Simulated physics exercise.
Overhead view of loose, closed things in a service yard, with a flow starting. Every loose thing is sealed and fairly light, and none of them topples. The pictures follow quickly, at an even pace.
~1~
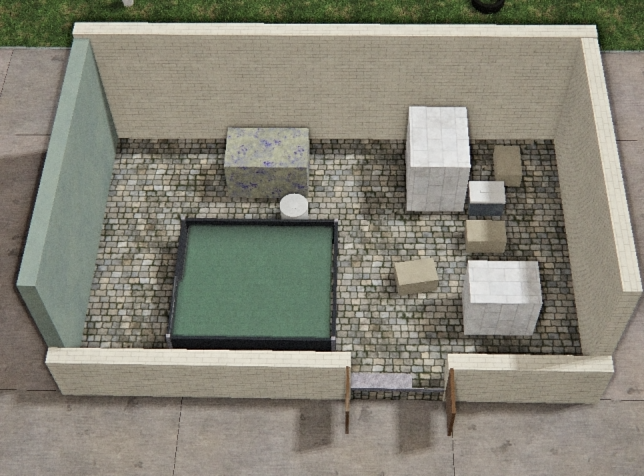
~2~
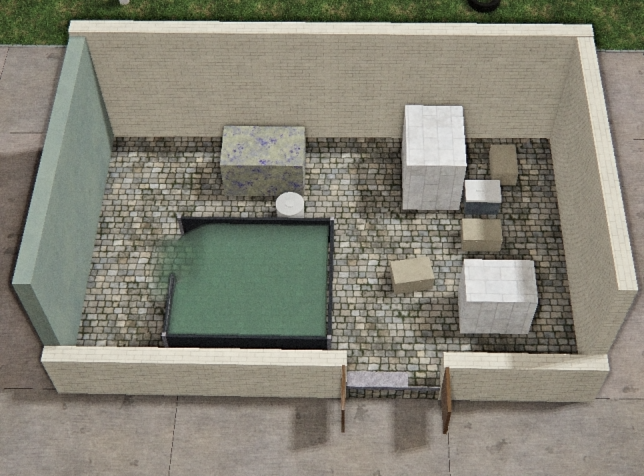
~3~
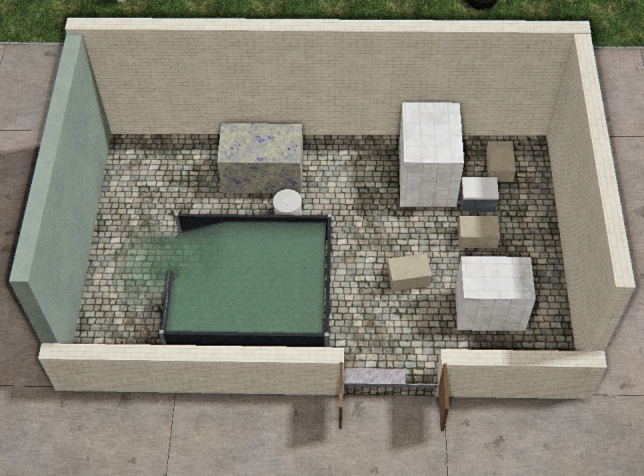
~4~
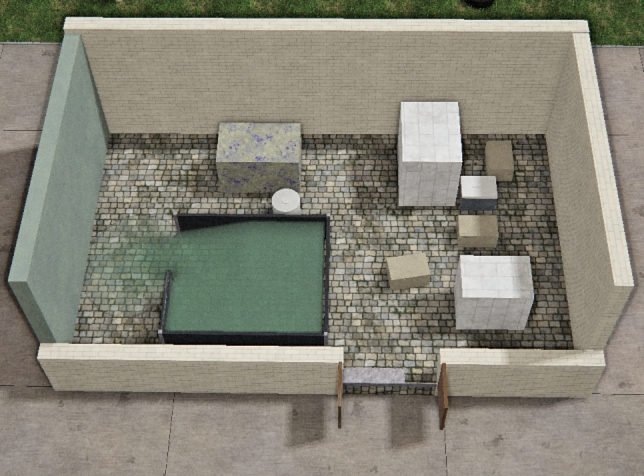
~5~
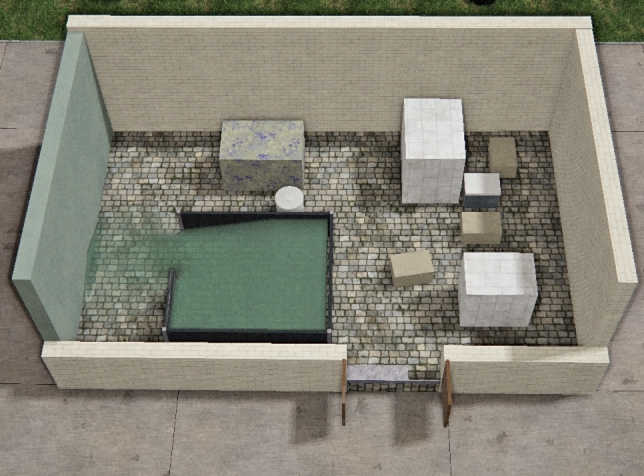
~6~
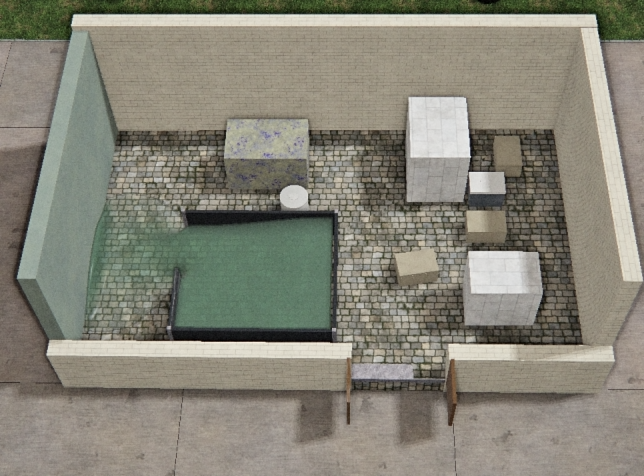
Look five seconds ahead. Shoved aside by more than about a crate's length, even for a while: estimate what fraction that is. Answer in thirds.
Less than a third.
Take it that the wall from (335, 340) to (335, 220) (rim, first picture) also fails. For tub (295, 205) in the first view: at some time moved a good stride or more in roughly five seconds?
Answer: Distance not reached.
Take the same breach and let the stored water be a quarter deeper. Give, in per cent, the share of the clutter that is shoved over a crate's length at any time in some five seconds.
Around 0 in a hundred.
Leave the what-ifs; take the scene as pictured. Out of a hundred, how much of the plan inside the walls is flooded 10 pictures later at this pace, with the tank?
Roughly 30 in a hundred.
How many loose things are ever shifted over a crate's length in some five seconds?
Total: 0.
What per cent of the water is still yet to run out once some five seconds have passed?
Near 100 per cent.
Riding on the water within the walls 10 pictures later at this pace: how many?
Counted: 0.
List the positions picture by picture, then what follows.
In the first frame, a crate at (509, 160), on the bottom; a crate at (487, 231) rests on the ground; 0 of 5 have shifted.
In the second frame, a crate at (505, 159), on the bottom; a crate at (482, 230), on the bottom; 0 of 5 have shifted.
In the third frame, a crate at (502, 156) rests on the ground; a crate at (480, 227) rests on the ground; 0 of 5 have shifted.
In the fourth frame, a crate at (501, 155), on the bottom; a crate at (478, 226) rests on the ground; 0 of 5 have shifted.
In the fifth frame, a crate at (504, 152) rests on the ground; a crate at (482, 223) rests on the ground; 0 of 5 have shifted.
In the sixth frame, a crate at (509, 150), on the bottom; a crate at (487, 221), on the bottom; 0 of 5 have shifted.
A moment on, 0 of 5 are well off their spots; 0 afloat.
Next, 0 of 5 are well off their spots; 0 afloat.
Later, 0 of 5 are well off their spots; 0 afloat.
In the end, 0 of 5 are well off their spots, and 0 have been at some point; 0 afloat.
